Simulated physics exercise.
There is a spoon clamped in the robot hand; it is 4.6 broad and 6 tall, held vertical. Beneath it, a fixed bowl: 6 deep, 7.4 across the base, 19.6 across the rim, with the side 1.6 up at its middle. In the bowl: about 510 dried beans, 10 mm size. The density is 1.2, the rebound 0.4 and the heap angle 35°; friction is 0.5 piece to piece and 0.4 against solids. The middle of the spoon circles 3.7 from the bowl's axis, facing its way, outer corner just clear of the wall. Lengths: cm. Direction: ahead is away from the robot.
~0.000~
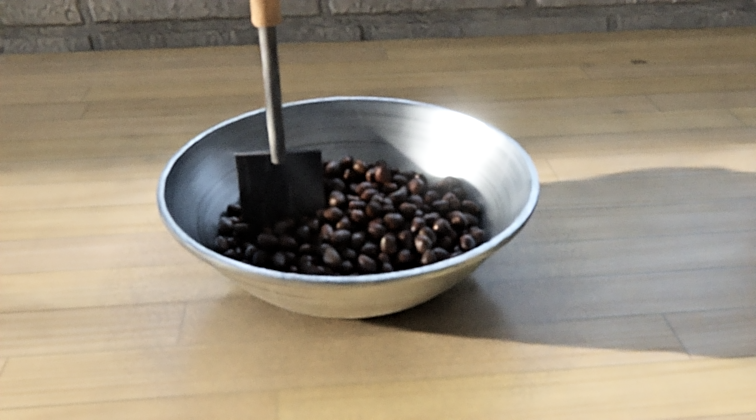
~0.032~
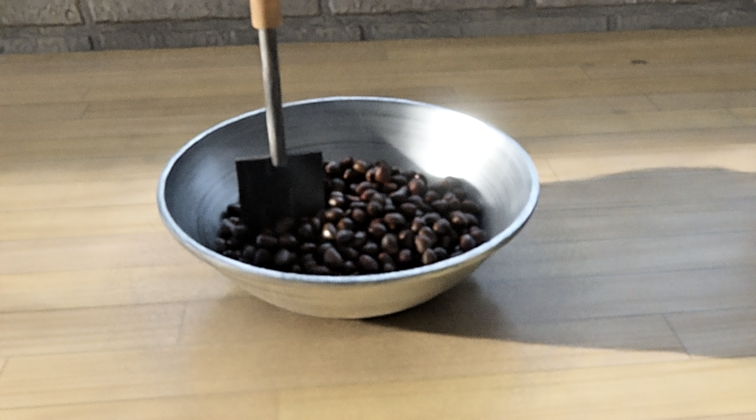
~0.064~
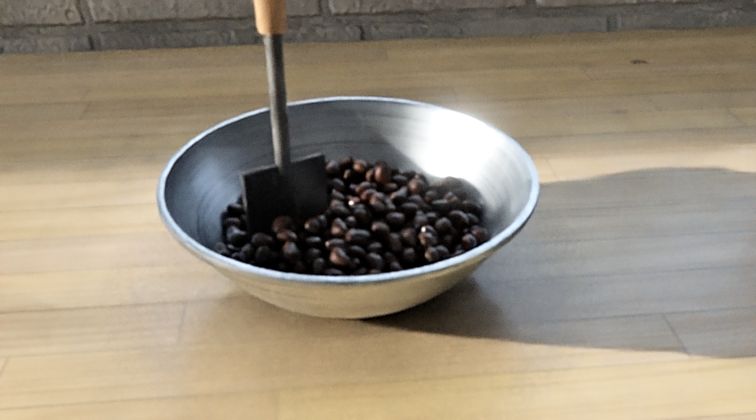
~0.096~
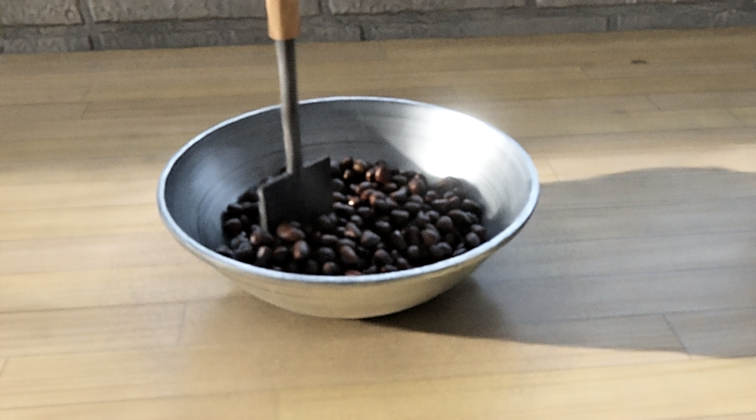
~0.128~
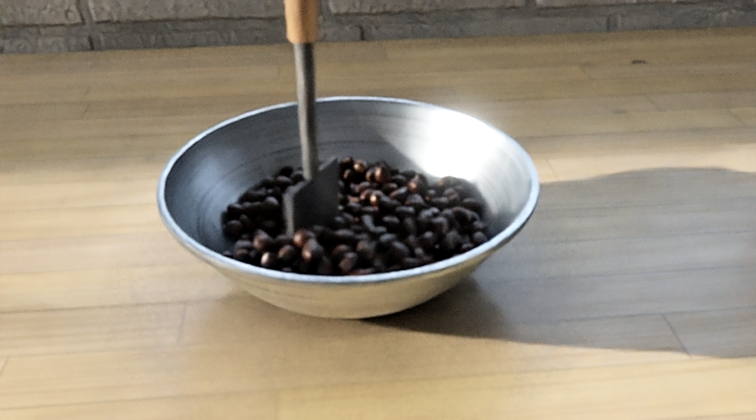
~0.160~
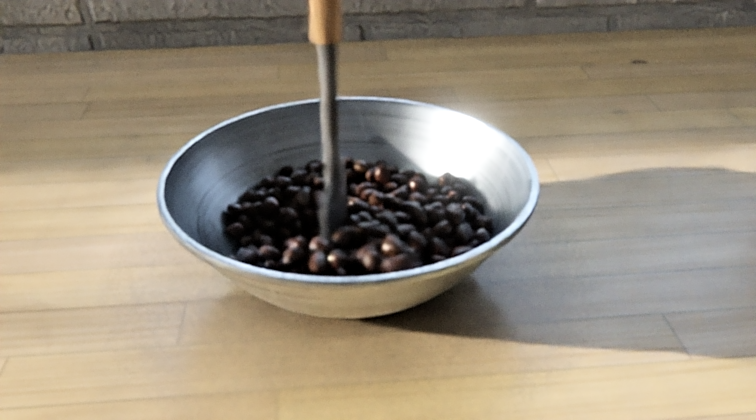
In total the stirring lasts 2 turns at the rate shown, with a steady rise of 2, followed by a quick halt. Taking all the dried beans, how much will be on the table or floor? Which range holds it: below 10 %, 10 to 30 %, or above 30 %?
The range below 10 %.
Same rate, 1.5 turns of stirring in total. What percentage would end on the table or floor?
I'd expect some 0 per cent.
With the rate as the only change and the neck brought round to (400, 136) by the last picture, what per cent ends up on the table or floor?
It works out to roughly 25 percent.
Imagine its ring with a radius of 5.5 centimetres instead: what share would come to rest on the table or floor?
Close to 5 in a hundred then.
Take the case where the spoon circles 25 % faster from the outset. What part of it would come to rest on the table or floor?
Roughly 10 per cent.
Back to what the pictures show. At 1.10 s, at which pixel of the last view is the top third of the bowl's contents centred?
The centre lies near (386, 182) in the last picture.
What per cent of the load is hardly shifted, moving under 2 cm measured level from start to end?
Estimate: 10 per cent.
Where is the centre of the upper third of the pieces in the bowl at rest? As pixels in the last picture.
It is centred near (352, 209).
By 0.63 s, 329° round, highest piece 7 above the table; 490 in the bowl, 20 on the table or floor, 1 in flight or on the tool.
By 1.10 s, 222° round, highest piece 7 above the table; 489 in the bowl, 22 on the table or floor.
By 1.53 s, 0° round, highest piece 7 above the table; 489 in the bowl, 22 on the table or floor.
By 2.23 s, 0° round, highest piece 7 above the table; 489 in the bowl, 22 on the table or floor.
Final count, 489 in the bowl, 22 on the table or floor. That is 4 % on the table or floor.
